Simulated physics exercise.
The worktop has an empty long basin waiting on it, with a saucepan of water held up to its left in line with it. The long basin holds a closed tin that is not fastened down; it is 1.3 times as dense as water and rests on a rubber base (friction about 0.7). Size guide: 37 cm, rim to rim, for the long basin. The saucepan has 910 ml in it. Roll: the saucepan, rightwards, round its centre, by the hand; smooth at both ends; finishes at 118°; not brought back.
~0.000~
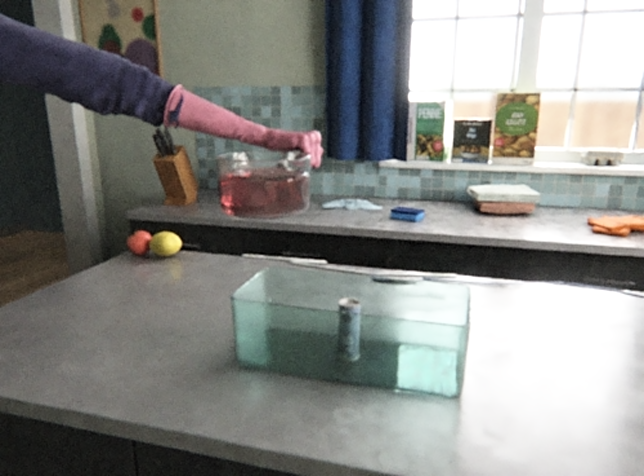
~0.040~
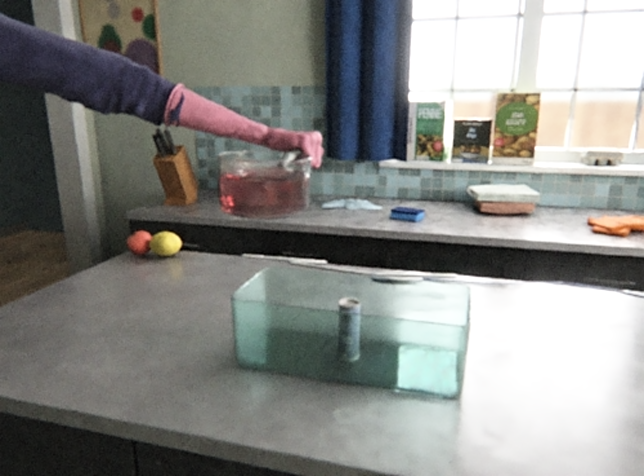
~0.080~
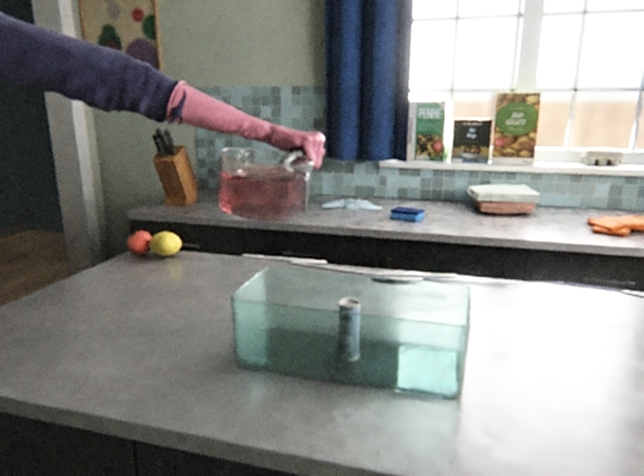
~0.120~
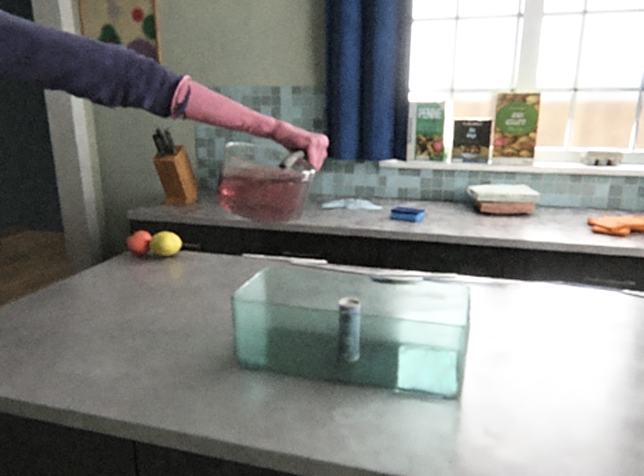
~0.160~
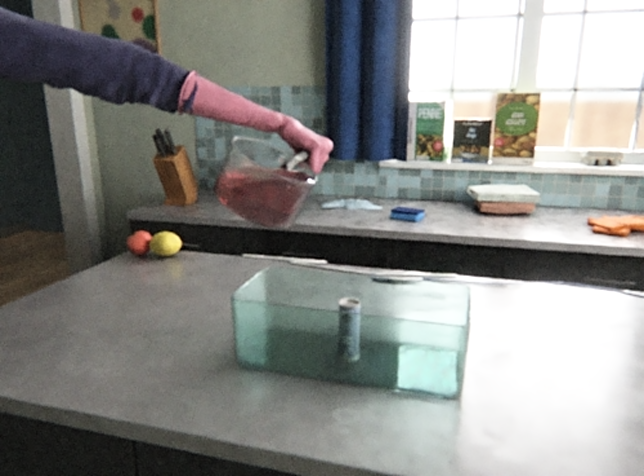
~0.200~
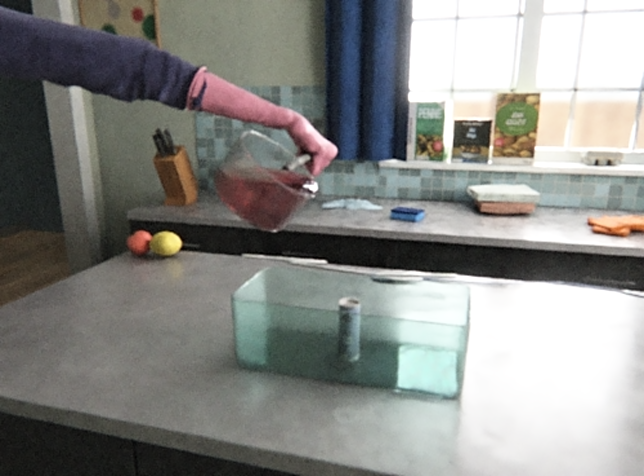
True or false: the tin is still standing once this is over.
False.
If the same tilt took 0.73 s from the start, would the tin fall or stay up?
In that case the tin overturns.
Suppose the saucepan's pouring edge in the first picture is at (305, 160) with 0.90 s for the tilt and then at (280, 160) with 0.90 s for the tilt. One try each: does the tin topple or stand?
Run one: It does not tip. Run two: It does not tip.
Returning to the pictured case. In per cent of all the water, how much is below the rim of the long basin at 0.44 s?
About 26%.
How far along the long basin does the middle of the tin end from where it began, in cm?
Looks like roughly 8.0 cm in total.
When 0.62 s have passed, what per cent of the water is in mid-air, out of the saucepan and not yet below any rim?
Something like 9 per cent is in the air then.
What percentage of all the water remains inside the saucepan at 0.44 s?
Near 22 in a hundred.
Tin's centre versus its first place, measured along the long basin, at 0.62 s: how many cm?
About 2 cm.
By 0.44 s the tilt is 114° and 21 per cent is still to pour; the tin stands where it began.
By 0.62 s the tilt is 118° and 2 per cent is still to pour; the tin leans 10°.
By 0.80 s the tilt is 118° and 0 per cent is still to pour; the tin lies on its side.
By 1.00 s the tilt is 118° and 0 per cent is still to pour; the tin lies on its side.
At rest the tin lies on its side.
